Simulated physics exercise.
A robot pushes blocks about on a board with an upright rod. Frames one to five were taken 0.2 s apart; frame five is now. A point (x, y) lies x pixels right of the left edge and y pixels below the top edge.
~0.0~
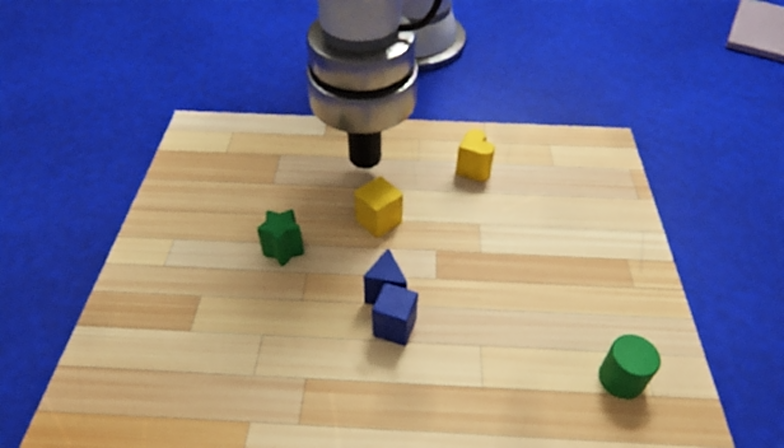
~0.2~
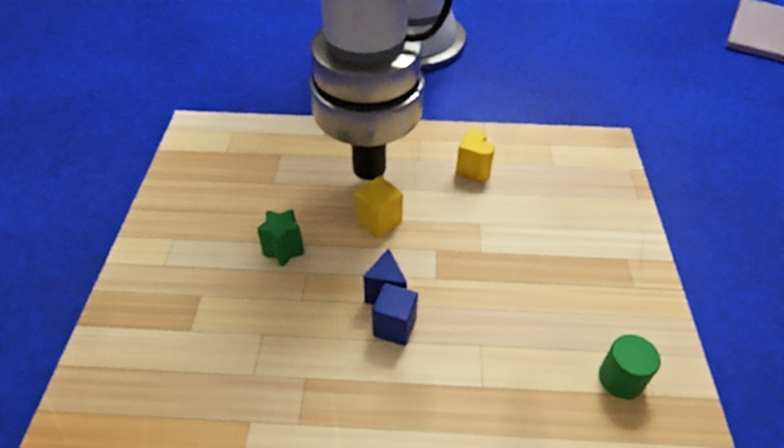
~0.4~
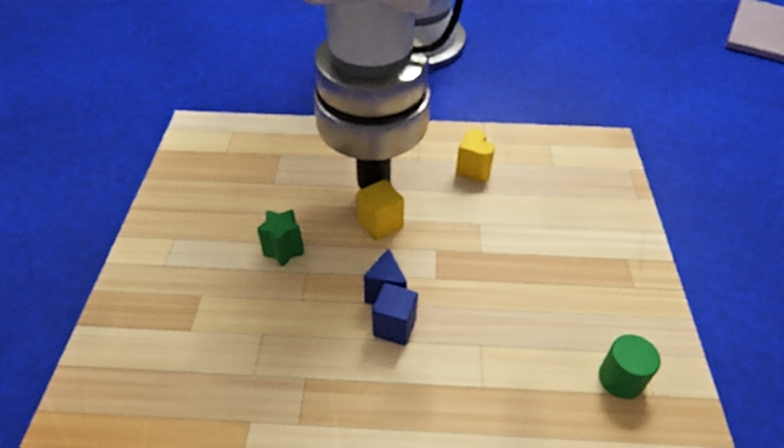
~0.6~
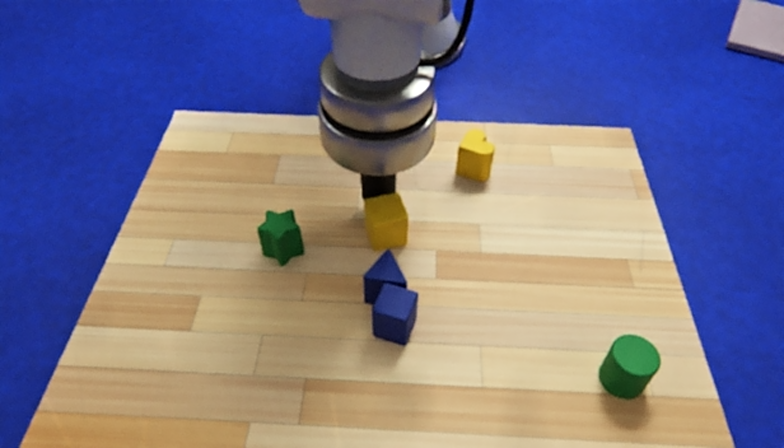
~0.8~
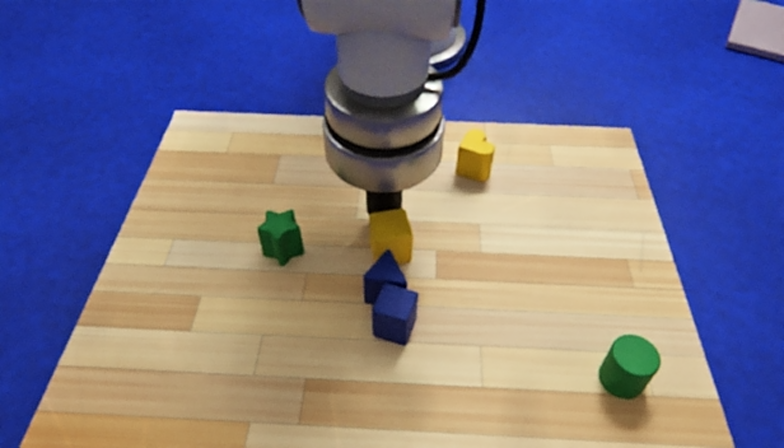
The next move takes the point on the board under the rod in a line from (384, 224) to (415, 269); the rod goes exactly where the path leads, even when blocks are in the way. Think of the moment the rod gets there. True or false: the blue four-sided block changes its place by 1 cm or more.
That is true.
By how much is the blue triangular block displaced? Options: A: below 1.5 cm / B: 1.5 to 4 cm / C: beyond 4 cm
Choice B: 1.5 to 4 cm.
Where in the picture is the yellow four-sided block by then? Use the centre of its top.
My prediction: (395, 269).
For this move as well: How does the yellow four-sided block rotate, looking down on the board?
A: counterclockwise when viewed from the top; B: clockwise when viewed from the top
The correct letter is B.
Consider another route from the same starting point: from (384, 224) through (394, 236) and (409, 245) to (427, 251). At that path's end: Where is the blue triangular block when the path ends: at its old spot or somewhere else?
When the path is over, the blue triangular block has left its spot.
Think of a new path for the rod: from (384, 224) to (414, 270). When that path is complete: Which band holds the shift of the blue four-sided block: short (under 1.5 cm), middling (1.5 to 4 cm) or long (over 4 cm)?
Range: 1.5 to 4 cm.
On the path given first. Halfway along, rod at (400, 233); blue triangular block at (383, 284); yellow four-sided block at (398, 249), turned 30° clockwise; blue four-sided block at (395, 314), turned 10° anticlockwise.
At the end, rod at (416, 257); blue triangular block at (374, 292), turned 25° anticlockwise; yellow four-sided block at (395, 269), turned 55° clockwise; blue four-sided block at (393, 320), turned 25° anticlockwise.
